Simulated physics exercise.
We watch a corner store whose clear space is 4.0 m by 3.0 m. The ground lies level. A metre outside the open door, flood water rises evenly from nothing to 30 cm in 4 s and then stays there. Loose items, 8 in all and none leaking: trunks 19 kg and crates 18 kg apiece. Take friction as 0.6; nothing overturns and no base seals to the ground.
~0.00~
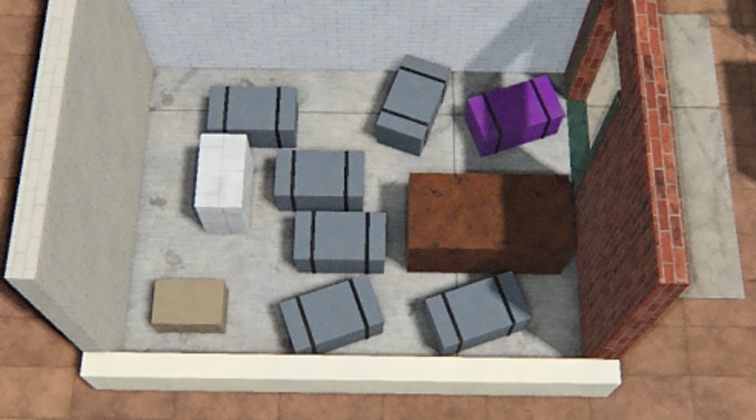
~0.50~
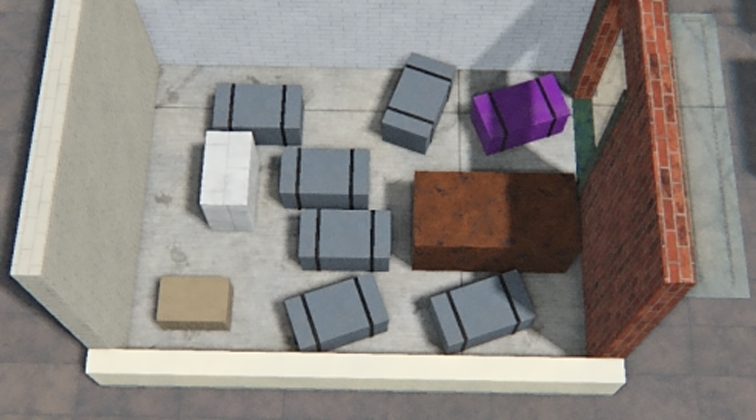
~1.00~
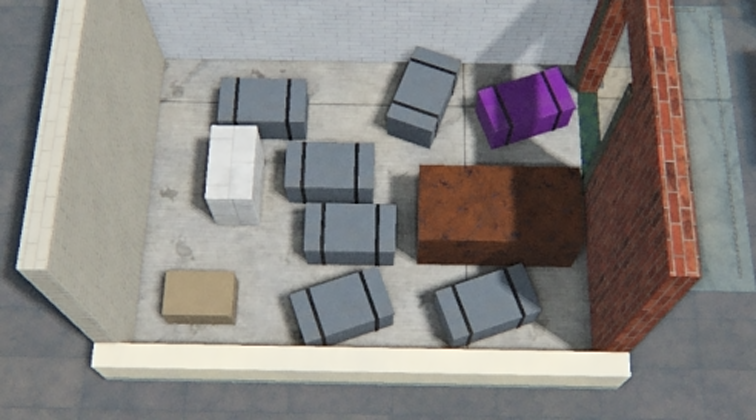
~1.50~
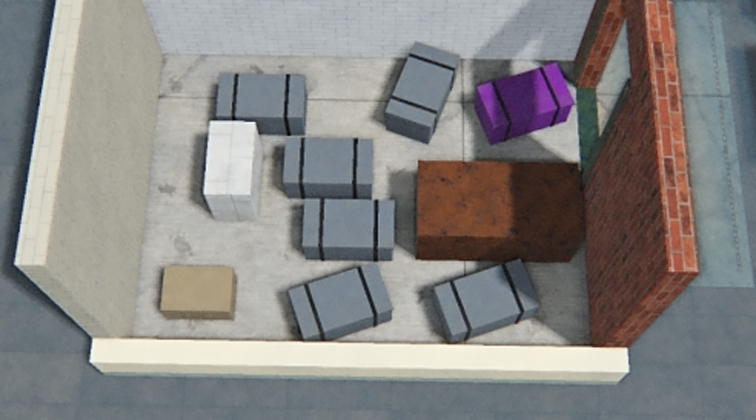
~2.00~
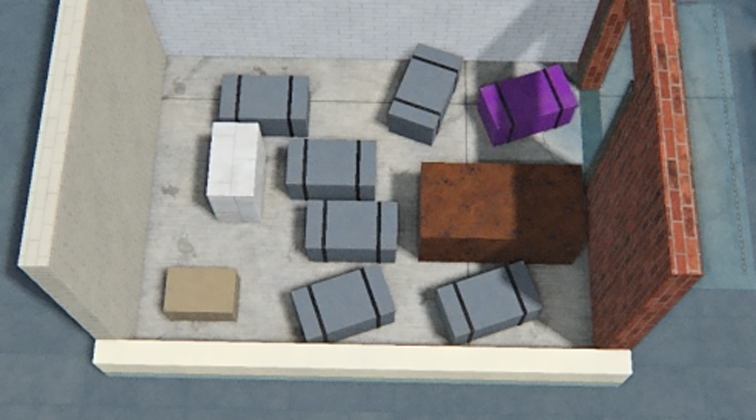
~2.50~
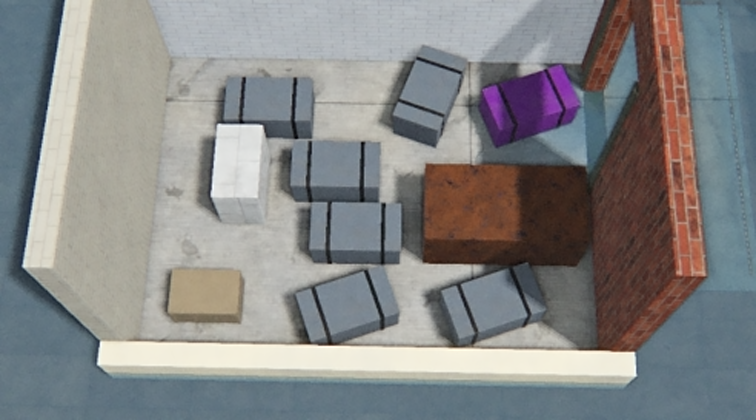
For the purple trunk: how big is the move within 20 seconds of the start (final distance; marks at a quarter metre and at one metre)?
The purple trunk gets carried off.
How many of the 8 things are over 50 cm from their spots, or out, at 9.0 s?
By then 6.
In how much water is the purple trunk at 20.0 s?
Roughly 27 cm.
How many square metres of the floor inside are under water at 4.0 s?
Roughly 4.0 m2.
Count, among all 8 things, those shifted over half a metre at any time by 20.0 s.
I count 8.
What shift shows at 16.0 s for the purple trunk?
Roughly 250 cm by then.
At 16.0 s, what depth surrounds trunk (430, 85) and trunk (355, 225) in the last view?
About 27 and 25 cm.
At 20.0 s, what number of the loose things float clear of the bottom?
I count 8.
After 4.0 s the purple trunk is near (492, 73), 0.4 m from its start, afloat; 1 afloat.
After 9.0 s the purple trunk is near (362, 83), 1.6 m from its start, afloat; 7 afloat.
After 16.0 s the purple trunk is near (261, 97), 2.5 m from its start, afloat; 8 afloat.
After 20.0 s the purple trunk is near (177, 187), 3.3 m from its start, afloat; 8 afloat.
